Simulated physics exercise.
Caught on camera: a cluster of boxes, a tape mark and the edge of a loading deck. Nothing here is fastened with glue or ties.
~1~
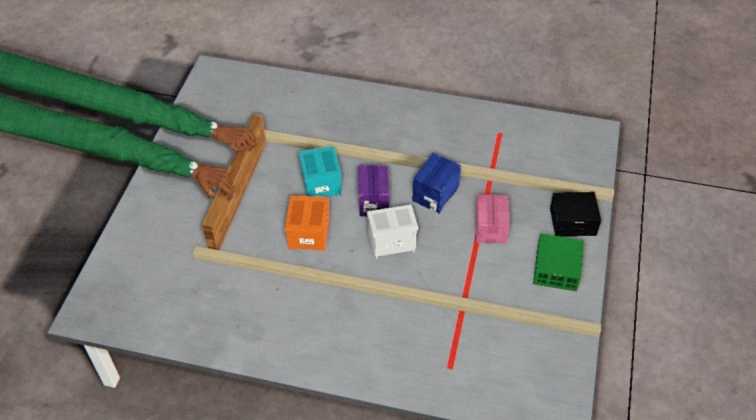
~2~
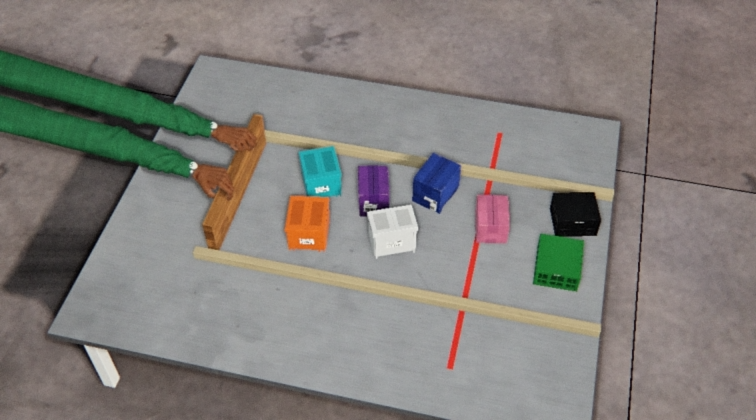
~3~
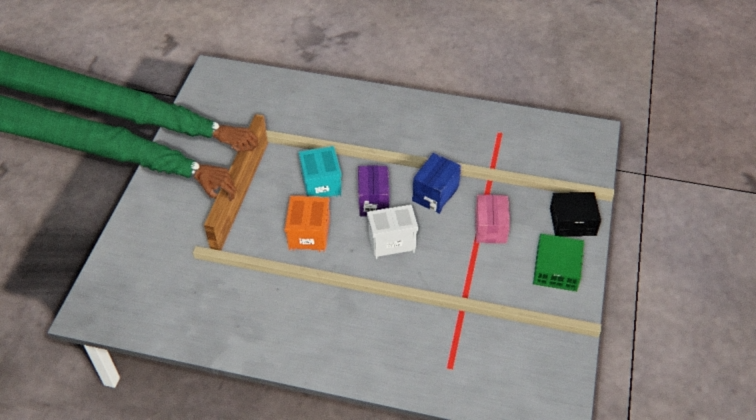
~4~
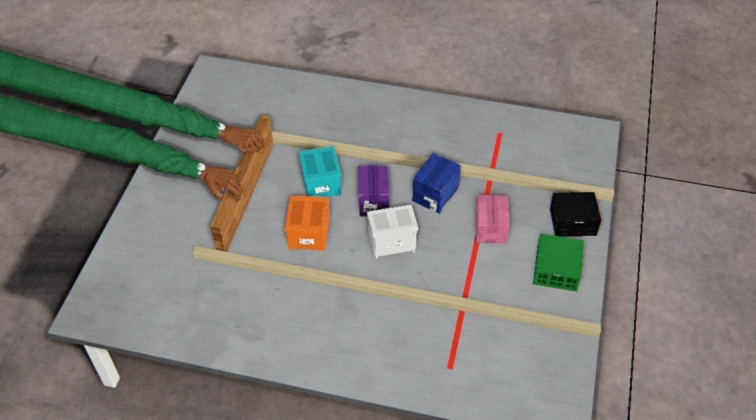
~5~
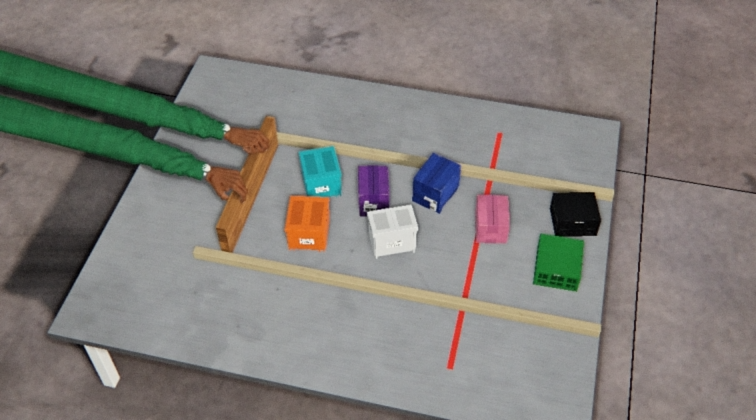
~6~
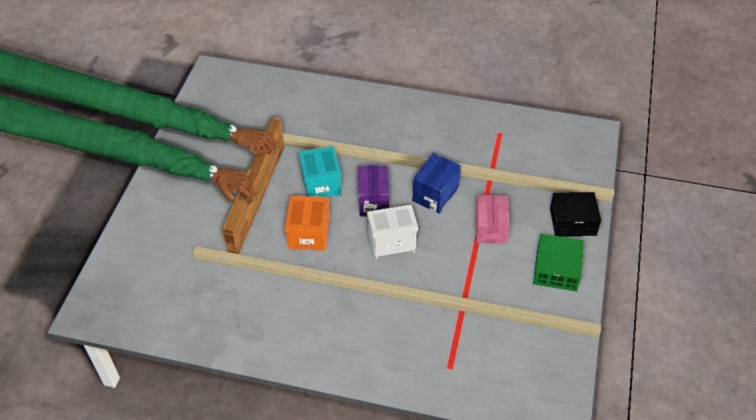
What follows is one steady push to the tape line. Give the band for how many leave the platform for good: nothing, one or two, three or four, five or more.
In the end, the drop-off count sits at nought.
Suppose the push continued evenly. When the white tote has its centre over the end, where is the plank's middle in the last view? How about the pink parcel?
The middle is at (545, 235) when it's the white tote, and at (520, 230) when it's the pink parcel.
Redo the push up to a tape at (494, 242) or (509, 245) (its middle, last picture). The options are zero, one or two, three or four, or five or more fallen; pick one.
Just one or two; 1 or 2.
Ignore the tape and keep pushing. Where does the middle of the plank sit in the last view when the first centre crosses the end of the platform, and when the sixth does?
At (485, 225) for the first, at (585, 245) for the sixth.
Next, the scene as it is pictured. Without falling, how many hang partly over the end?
It would come to 2.
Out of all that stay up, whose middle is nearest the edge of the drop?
The green crate, that one.
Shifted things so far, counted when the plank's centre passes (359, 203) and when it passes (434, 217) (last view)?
First position 5; second position 6.
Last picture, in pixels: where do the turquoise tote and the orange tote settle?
The turquoise tote ends at (501, 213) and the orange tote at (492, 260).
A little later, none off yet; black crate at rest near (575, 214); green crate at rest near (559, 262); pink parcel at rest near (492, 219).
When it is over, the number that fall off is zero.
